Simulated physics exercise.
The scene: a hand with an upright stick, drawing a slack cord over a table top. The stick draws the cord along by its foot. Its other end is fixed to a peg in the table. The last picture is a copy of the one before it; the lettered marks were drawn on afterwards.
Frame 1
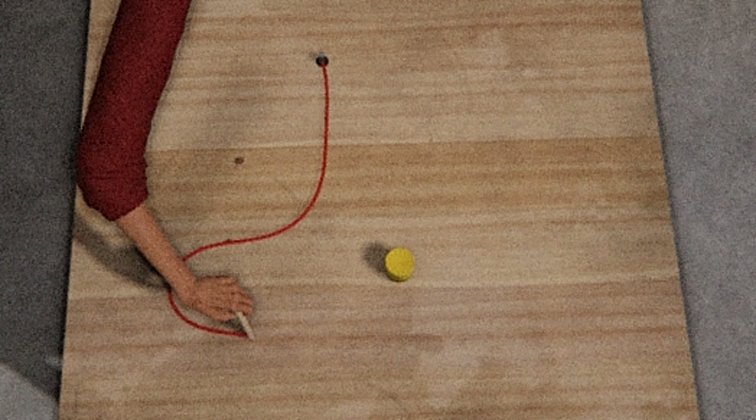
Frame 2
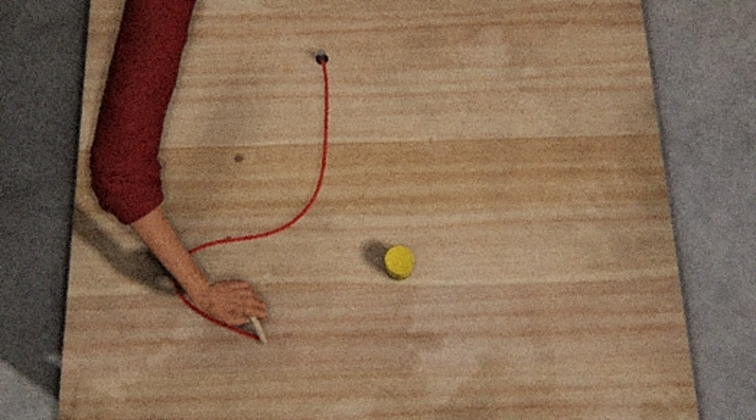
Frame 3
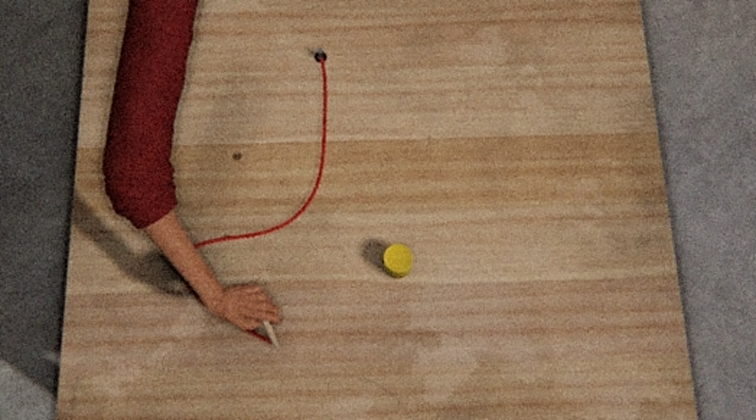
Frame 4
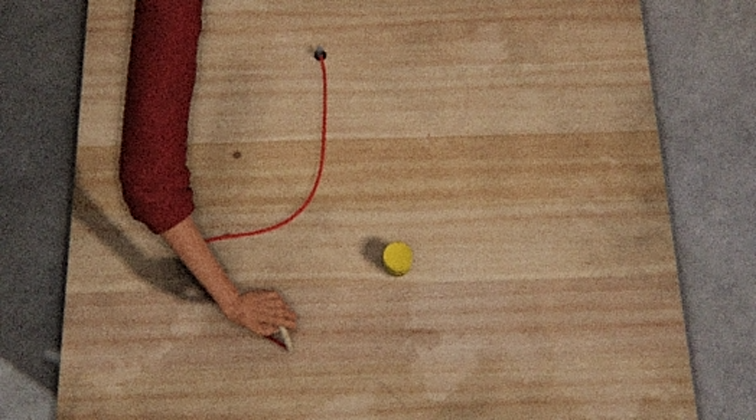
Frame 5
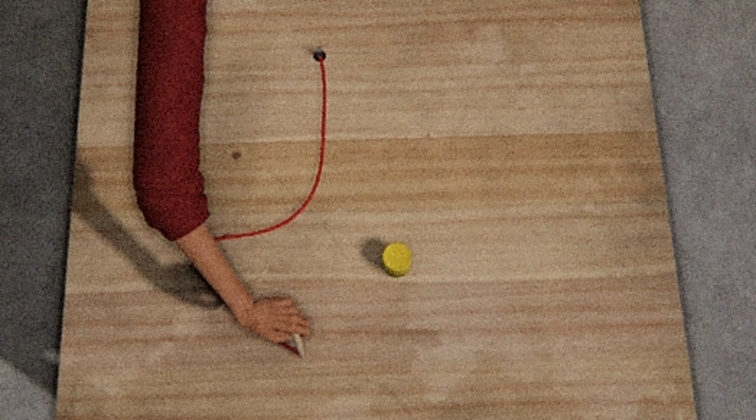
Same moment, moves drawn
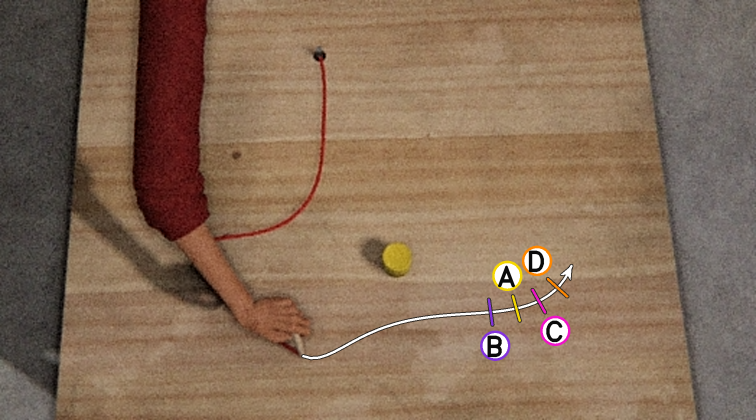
A hand with a stick draws a red cord slowly rightward across the wooden table.
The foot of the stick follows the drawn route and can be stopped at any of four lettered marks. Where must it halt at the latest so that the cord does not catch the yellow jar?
Up to mark C.
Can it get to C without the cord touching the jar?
For that mark, yes.
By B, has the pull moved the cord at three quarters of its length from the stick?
By then, no.
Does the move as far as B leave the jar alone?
Yes.
On the marked copy, A at (516, 308); B at (491, 312); C at (539, 301); D at (557, 288); the route from (303, 356) via (449, 315) to (572, 266).
Taking C. A third of the way, foot of the stick (384, 328), middle of the cord (269, 231).
Two thirds of the way, foot of the stick (467, 314), middle of the cord (270, 233).
When it is over, foot of the stick (539, 301), middle of the cord (320, 246); nothing has been touched.
As for the rest, A is safe but short; B is safe but short; D brings the cord against the jar.
